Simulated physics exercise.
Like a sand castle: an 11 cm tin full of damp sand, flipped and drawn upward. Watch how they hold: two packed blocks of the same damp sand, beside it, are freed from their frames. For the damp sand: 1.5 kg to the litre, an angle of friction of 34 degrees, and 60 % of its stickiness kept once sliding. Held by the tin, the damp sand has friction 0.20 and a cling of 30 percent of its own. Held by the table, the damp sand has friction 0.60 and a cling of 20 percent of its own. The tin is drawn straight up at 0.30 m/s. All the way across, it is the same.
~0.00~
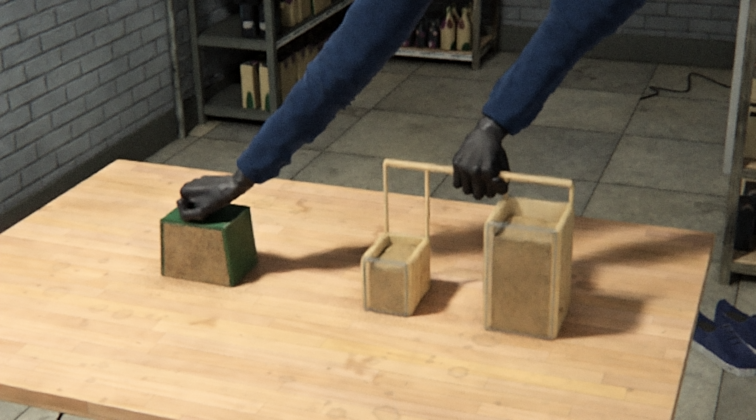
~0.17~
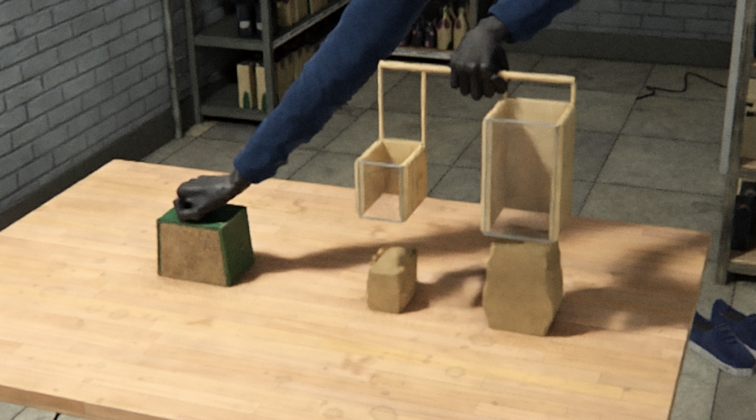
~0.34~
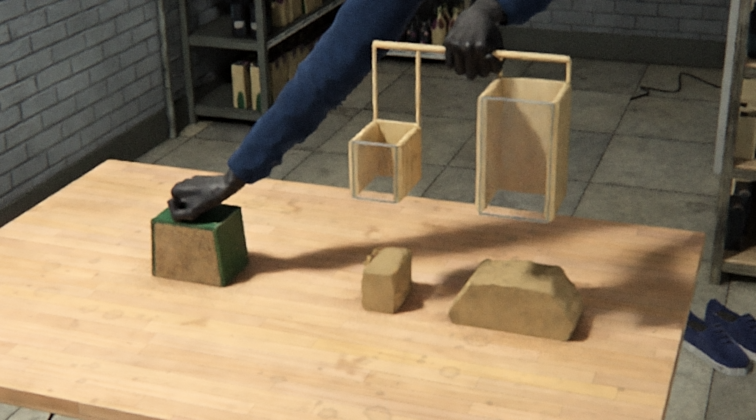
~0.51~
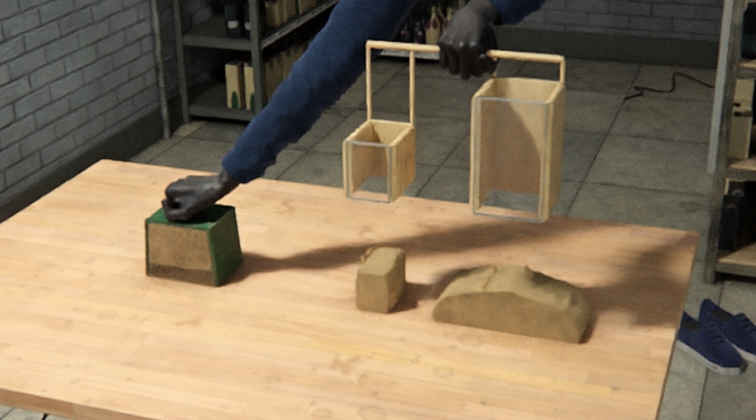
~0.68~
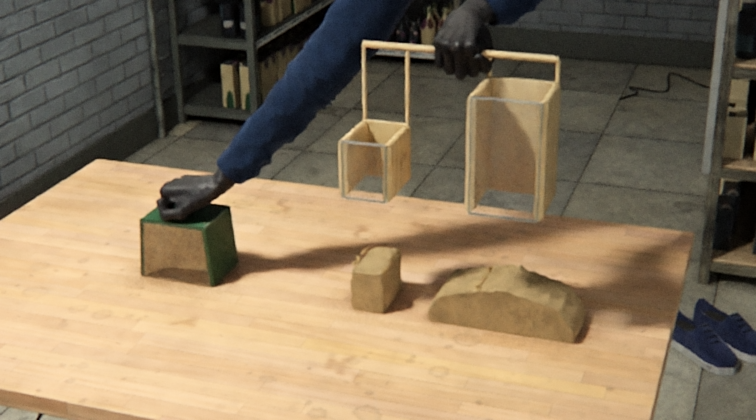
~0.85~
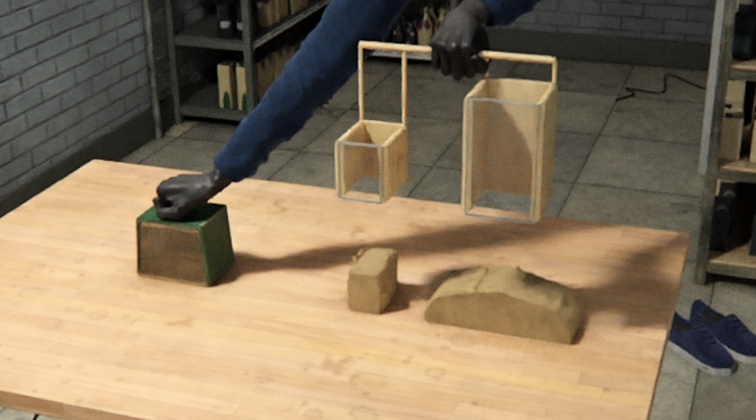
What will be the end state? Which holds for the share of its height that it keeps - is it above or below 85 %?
Of the two, below.
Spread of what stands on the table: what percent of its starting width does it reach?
Near 160 % by the end.
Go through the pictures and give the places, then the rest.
The first frame shows top corner of the tin at (163, 223), not yet moved; top of the damp sand at (177, 226); blocks stand 8.4 cm, 17 cm (left to right).
The second frame shows top corner of the tin at (160, 223), not yet moved; top of the damp sand at (174, 226); blocks stand 8.3 cm, 16 cm (left to right).
The third frame shows top corner of the tin at (154, 223), not yet moved; top of the damp sand at (168, 226); blocks stand 8.3 cm, 9.3 cm (left to right).
The fourth frame shows top corner of the tin at (148, 223), not yet moved; top of the damp sand at (162, 226); blocks stand 8.3 cm, 8.3 cm (left to right).
The fifth frame shows top corner of the tin at (143, 223), not yet moved; top of the damp sand at (157, 225); blocks stand 8.3 cm, 8.3 cm (left to right).
The sixth frame shows top corner of the tin at (140, 221), moved 4 mm; top of the damp sand at (151, 226); blocks stand 8.3 cm, 8.3 cm (left to right).
After 1.10 s, the tin is up by 7.5 cm.
After 1.39 s, the tin is up by 16 cm; what stands on the table is 71 % of the tin's depth.
After 1.69 s, the tin is up by 23 cm; what stands on the table is 70 % of the tin's depth.
After 1.98 s, the tin is up by 23 cm; what stands on the table is 70 % of the tin's depth.
After 2.08 s, at the end, the tin is up by 23 cm; what stands on the table is 70 % of the tin's depth.
